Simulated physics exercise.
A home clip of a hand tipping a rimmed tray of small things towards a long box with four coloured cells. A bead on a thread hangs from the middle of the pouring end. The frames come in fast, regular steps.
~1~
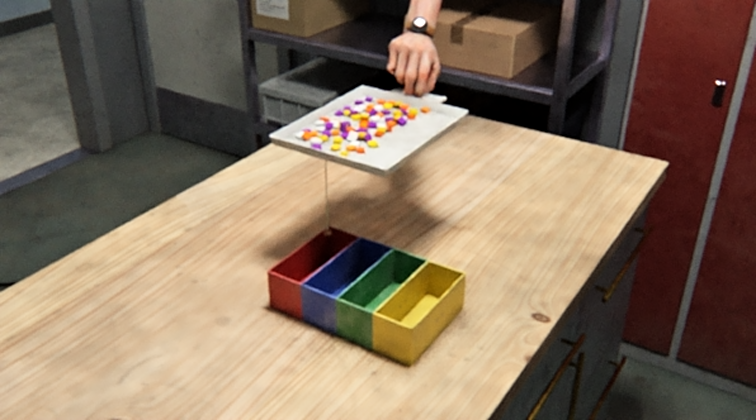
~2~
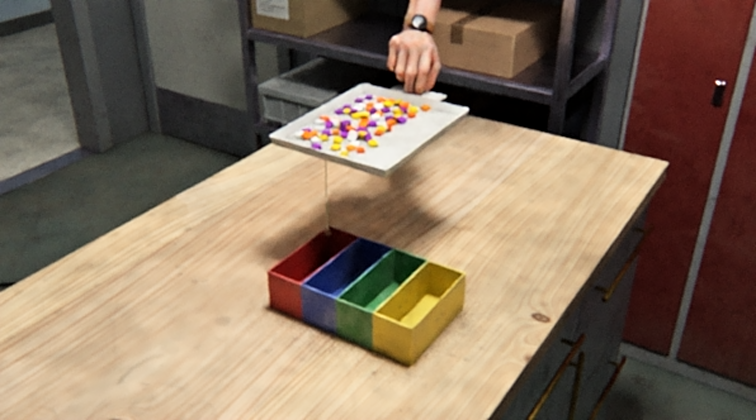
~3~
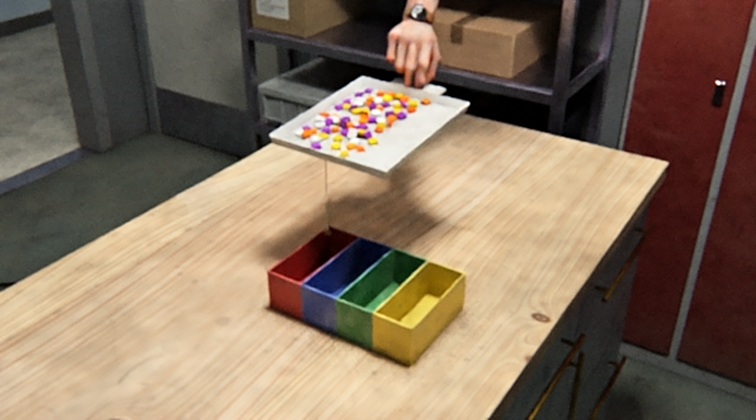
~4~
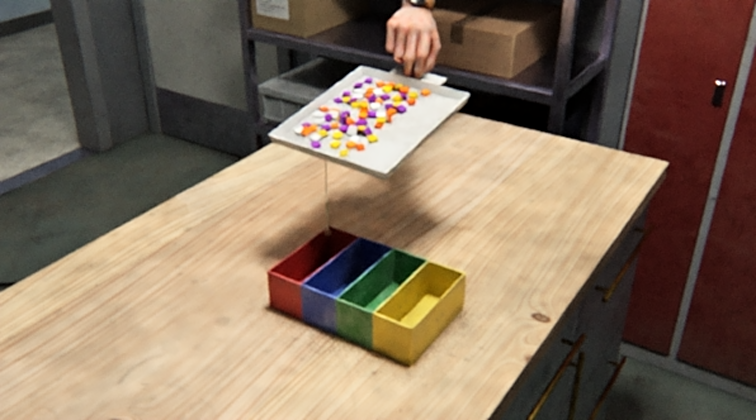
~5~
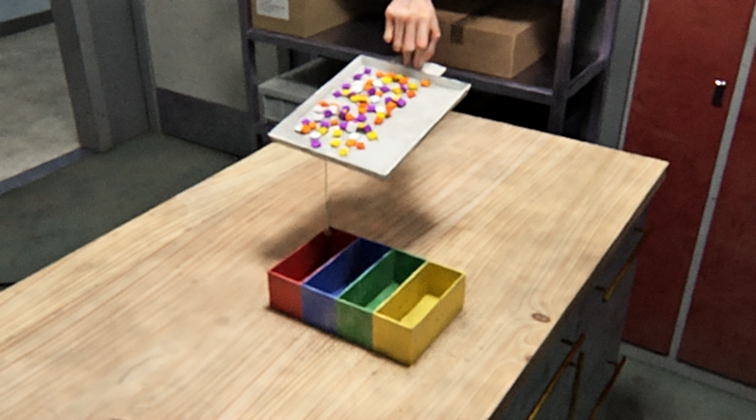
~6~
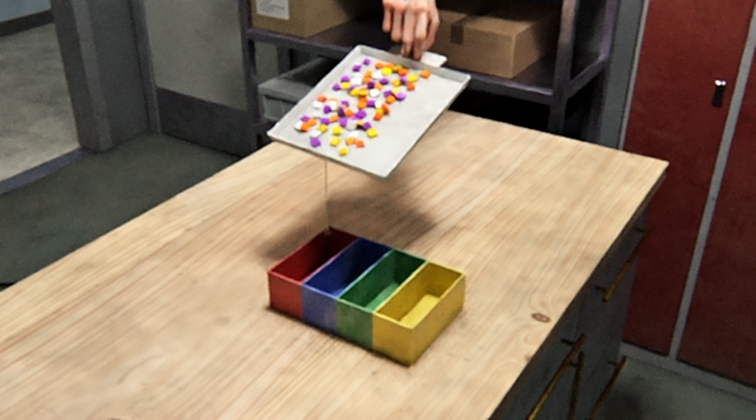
The clip shows a hand holding a tray of small colourful pieces above a box with red, blue, green and yellow cells on a wooden table, gradually raising the tray's far end so that it slopes more steeply.
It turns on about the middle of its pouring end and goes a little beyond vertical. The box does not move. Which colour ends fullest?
The blue one ends fullest.
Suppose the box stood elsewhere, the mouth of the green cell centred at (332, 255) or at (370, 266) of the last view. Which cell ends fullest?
At the first place the yellow cell, at the second green.
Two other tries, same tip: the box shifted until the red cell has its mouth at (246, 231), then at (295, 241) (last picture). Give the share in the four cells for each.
About 70 and 100 per cent.
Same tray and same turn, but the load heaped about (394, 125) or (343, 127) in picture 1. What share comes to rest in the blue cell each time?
About 50 and 40 per cent.
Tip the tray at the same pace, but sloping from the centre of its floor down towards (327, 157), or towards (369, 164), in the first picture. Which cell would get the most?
First the red one, then that blue cell.
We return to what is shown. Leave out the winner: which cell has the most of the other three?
In second place: That red cell.
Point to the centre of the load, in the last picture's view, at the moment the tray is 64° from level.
At about (341, 145).
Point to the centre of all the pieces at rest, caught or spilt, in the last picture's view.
At about (335, 301).
Just after the last frame, tray tipped steeply; almost all on the tray; just a few in the green cell; about a tenth falling or outside the box.
A moment on, tray tipped past a quarter turn; roughly a third on the tray; about a tenth in the blue cell; just a few in the green cell; just a few in the red cell; roughly half falling or outside the box.
Further on, tray tipped past a quarter turn; roughly half in the blue cell; roughly a quarter in the red cell; about a tenth in the green cell; about a tenth falling or outside the box.
When it is over, tray tipped past a quarter turn; roughly half in the blue cell; roughly a quarter in the red cell; about a tenth in the green cell; not one in the yellow cell; about a tenth outside the box.
